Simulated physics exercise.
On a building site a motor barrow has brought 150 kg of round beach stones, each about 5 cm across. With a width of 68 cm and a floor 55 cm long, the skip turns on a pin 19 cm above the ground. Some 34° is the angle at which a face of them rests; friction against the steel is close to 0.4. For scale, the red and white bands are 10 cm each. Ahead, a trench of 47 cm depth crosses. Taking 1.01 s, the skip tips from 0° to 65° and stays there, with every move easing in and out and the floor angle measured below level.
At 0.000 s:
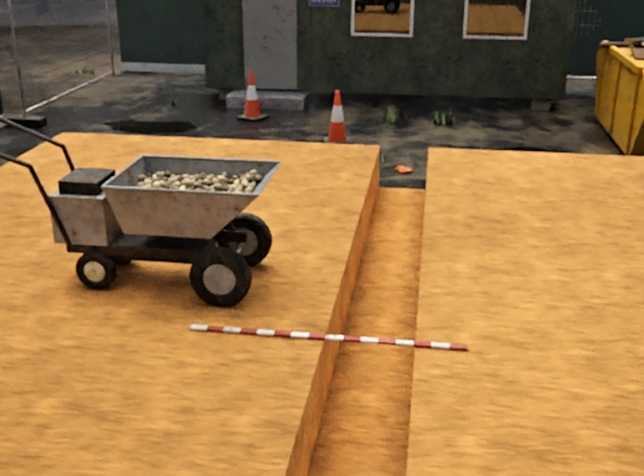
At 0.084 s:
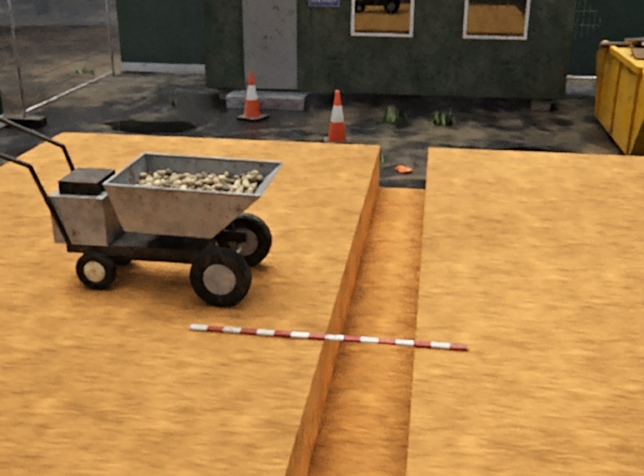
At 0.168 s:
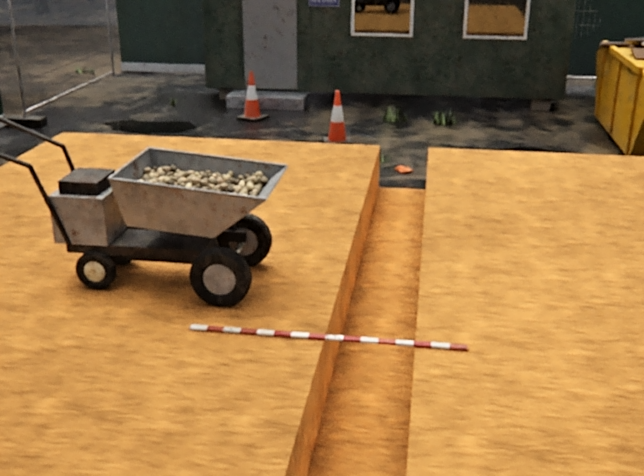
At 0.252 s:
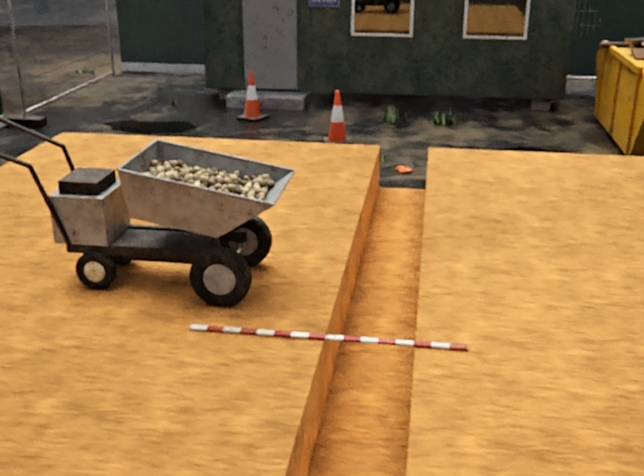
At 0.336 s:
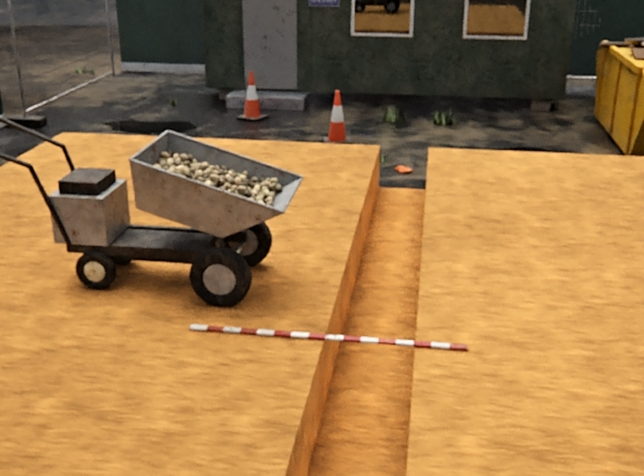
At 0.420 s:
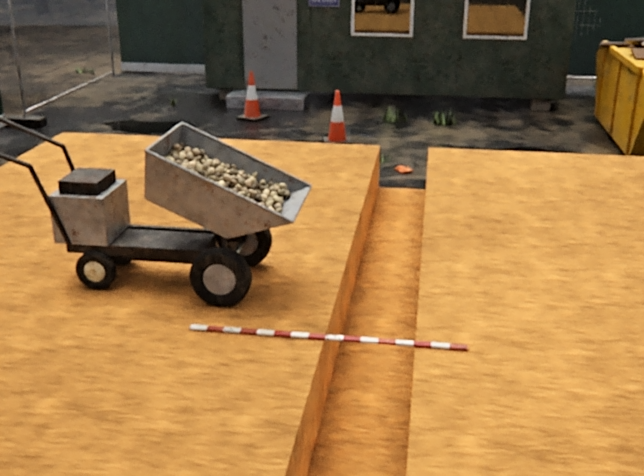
The grey skip of a motor barrow tilts down to the right, carrying round stones.
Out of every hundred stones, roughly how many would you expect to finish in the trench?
Close to 100 in every hundred.
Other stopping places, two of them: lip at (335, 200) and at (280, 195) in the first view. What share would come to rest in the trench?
About 35 and 100 per cent.
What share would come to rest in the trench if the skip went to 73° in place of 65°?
About 100 per cent would end up in the trench.
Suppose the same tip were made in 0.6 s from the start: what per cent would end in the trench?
100 %.
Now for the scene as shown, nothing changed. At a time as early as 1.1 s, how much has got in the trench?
I'd say near 30 per cent at that time.
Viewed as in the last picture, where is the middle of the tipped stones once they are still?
Roughly at (383, 350).
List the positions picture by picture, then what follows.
The first picture shows lip at (258, 195), floor tilted 0°, highest stones at (214, 180).
In the second picture, the skip is at 1°, its lip at (260, 196); the top of the load is at (211, 178); the stones move at 0.2 m/s on average.
The third picture shows lip at (266, 199), floor tilted 5°, highest stones at (172, 175); the stones move at 0.5 m/s on average.
The fourth picture shows lip at (274, 205), floor tilted 10°, highest stones at (168, 168); the stones move at 0.6 m/s on average.
In the fifth picture, the skip is at 17°, its lip at (284, 212); the top of the load is at (172, 160); the stones move at 0.8 m/s on average.
The sixth picture shows lip at (293, 222), floor tilted 24°, highest stones at (179, 153); the stones move at 0.8 m/s on average.
After 0.8 s the floor is at 55°; 100 % in the skip; the foremost stones are at (316, 241).
After 1.1 s the floor is at 65°; 69 % in the skip, 2 % short of the trench, 29 % in the trench; the foremost stones are at (385, 326).
After 1.5 s the floor is at 65°; 21 % in the skip, 1 % short of the trench, 78 % in the trench; the foremost stones are at (411, 365).
After 3.4 s the floor is at 65°; 0 % in the skip, 100 % in the trench; the foremost stones are at (410, 355).
